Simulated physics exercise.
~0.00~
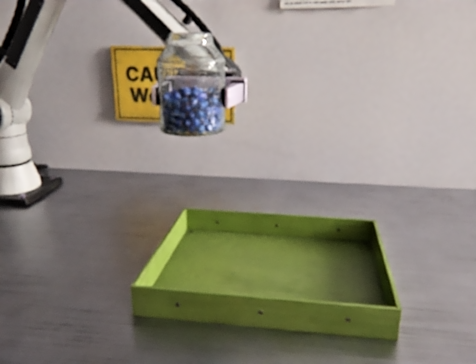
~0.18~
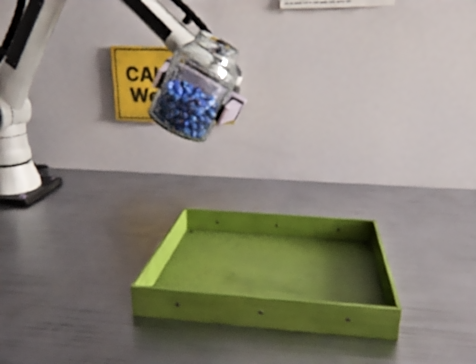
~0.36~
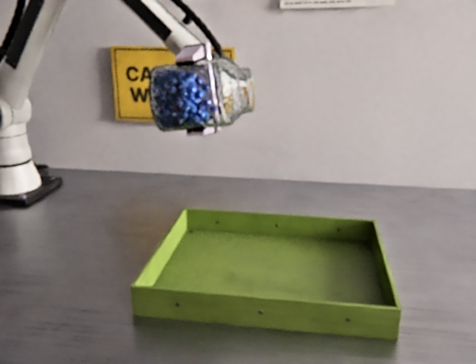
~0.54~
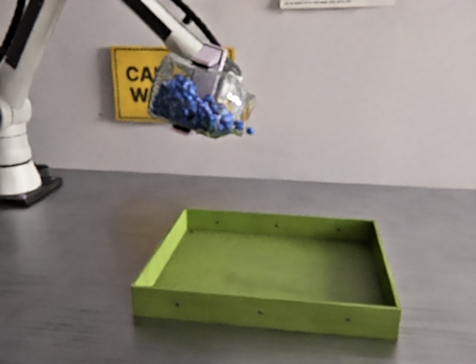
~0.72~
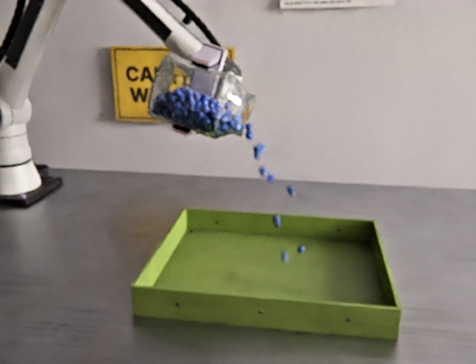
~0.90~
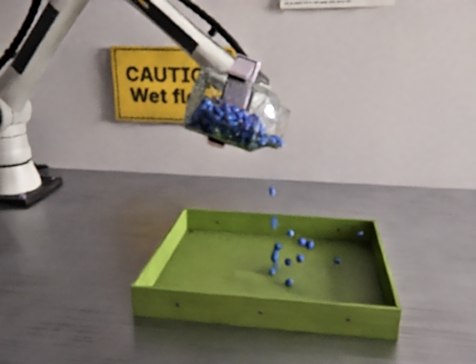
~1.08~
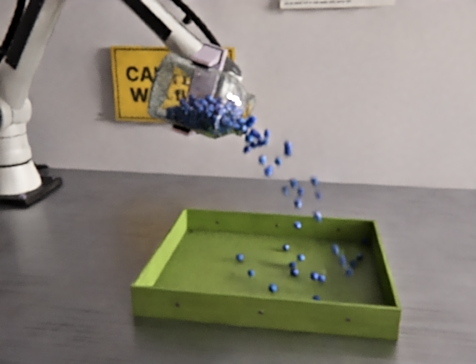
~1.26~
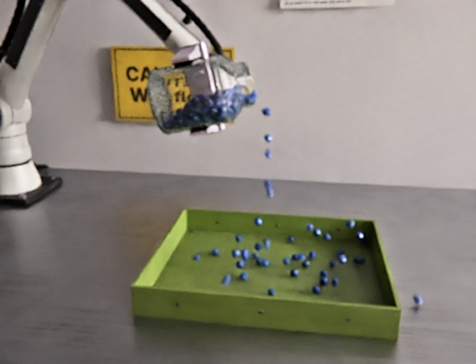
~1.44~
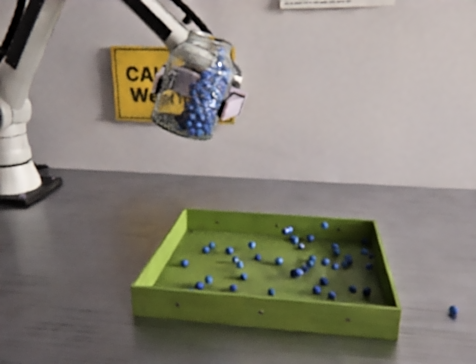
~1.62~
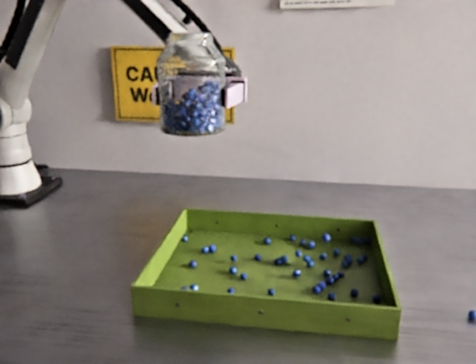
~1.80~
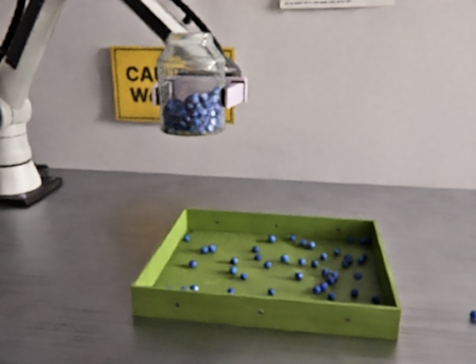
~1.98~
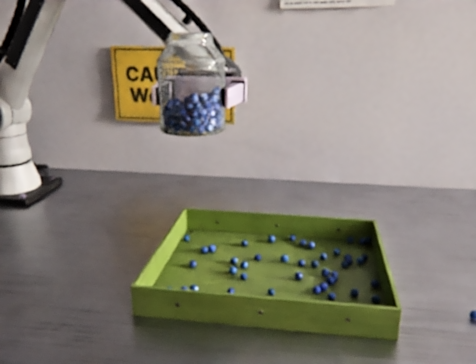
On a grey tabletop, a robot arm tipping a glass jar, spilling some blue beads into a green tray, then righting it.
